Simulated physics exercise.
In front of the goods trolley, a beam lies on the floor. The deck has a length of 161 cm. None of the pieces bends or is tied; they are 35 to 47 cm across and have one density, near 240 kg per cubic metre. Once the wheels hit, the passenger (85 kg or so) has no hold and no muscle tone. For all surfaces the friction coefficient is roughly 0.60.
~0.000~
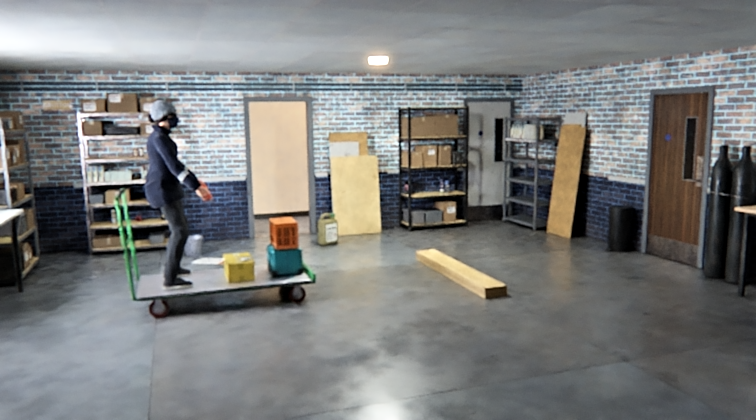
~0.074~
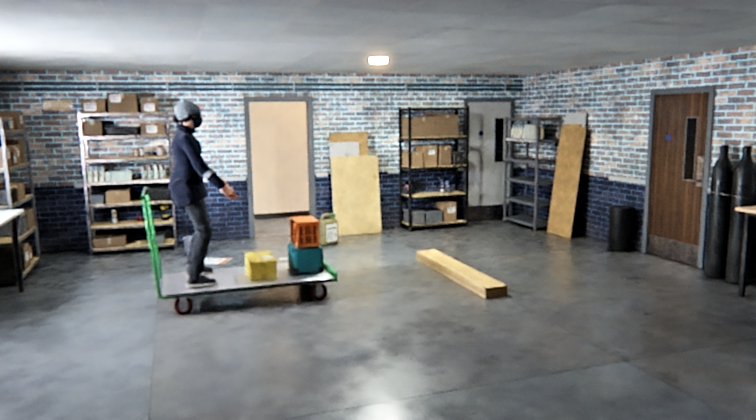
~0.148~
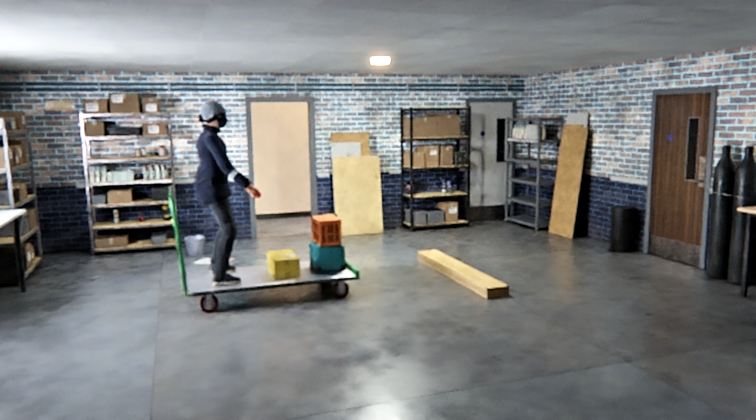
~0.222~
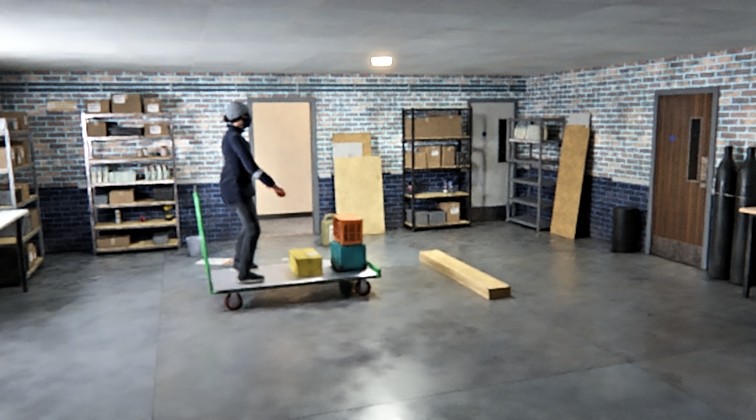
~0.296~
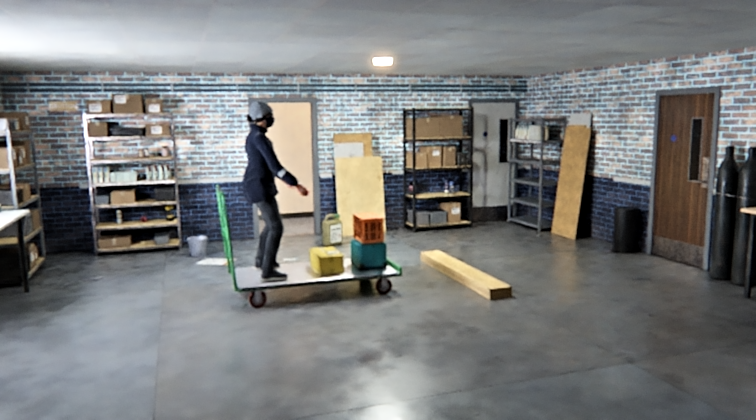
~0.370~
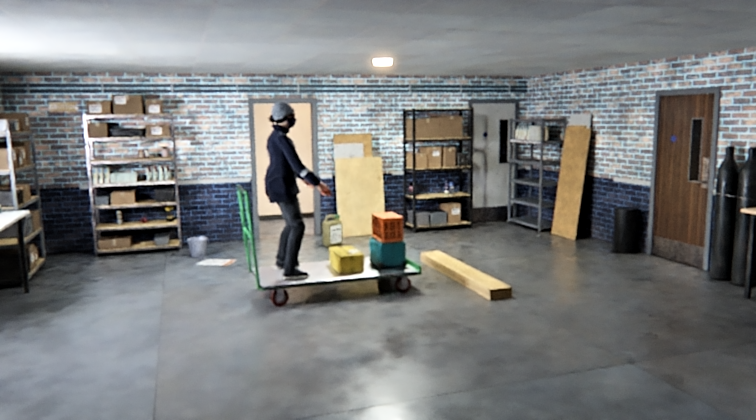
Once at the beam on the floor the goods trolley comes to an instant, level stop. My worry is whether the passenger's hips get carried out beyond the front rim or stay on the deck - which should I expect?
Expect them to be carried beyond the front rim.
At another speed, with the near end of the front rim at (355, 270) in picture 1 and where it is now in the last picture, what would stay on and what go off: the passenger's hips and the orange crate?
The hips end up still in place and the orange one ends up no longer aboard.
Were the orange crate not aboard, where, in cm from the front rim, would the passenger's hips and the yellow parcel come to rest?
I'd expect the hips to come to rest 80 cm out past the front rim, with yellow 40 cm back from it.
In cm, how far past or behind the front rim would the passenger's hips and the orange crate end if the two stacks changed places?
The hips would end 20 past the front rim, and the orange one 90 past it.
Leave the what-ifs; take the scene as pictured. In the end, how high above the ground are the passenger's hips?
About 20 cm up.
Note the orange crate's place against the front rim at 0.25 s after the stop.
Its centre is around 35 cm past the front rim.
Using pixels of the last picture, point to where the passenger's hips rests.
Around (487, 249).
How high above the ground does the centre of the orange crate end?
About 15 cm above the ground.
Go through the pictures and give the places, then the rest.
Hips (164, 189), yellow parcel (239, 267), rim corner (314, 280); 0 cm covered, 168 to go, in the first picture.
Hips (188, 188), yellow parcel (261, 265), rim corner (336, 278); 21 cm covered, 147 to go, in the second picture.
Hips (212, 187), yellow parcel (283, 264), rim corner (358, 276); 43 cm covered, 125 to go, in the third picture.
Hips (237, 186), yellow parcel (306, 262), rim corner (380, 274); 64 cm covered, 104 to go, in the fourth picture.
Hips (260, 185), yellow parcel (327, 261), rim corner (401, 272); 86 cm covered, 82 to go, in the fifth picture.
Hips (281, 185), yellow parcel (346, 259), rim corner (420, 271); 107 cm covered, 61 to go. Speed about 2.9 m/s, in the sixth picture.
After 0.58 s the deck stops.
After 0.83 s the passenger's hips are 63 cm behind the rim, near (406, 204) in the last picture's view.
After 1.13 s the passenger's hips are 11 cm behind the rim, near (449, 213) in the last picture's view.
After 1.58 s the passenger's hips are 53 cm past the rim, near (500, 229) in the last picture's view.
When all is still (4.1 s), past the rim, teal suitcase, orange crate and the passenger's hips; behind it, yellow parcel.
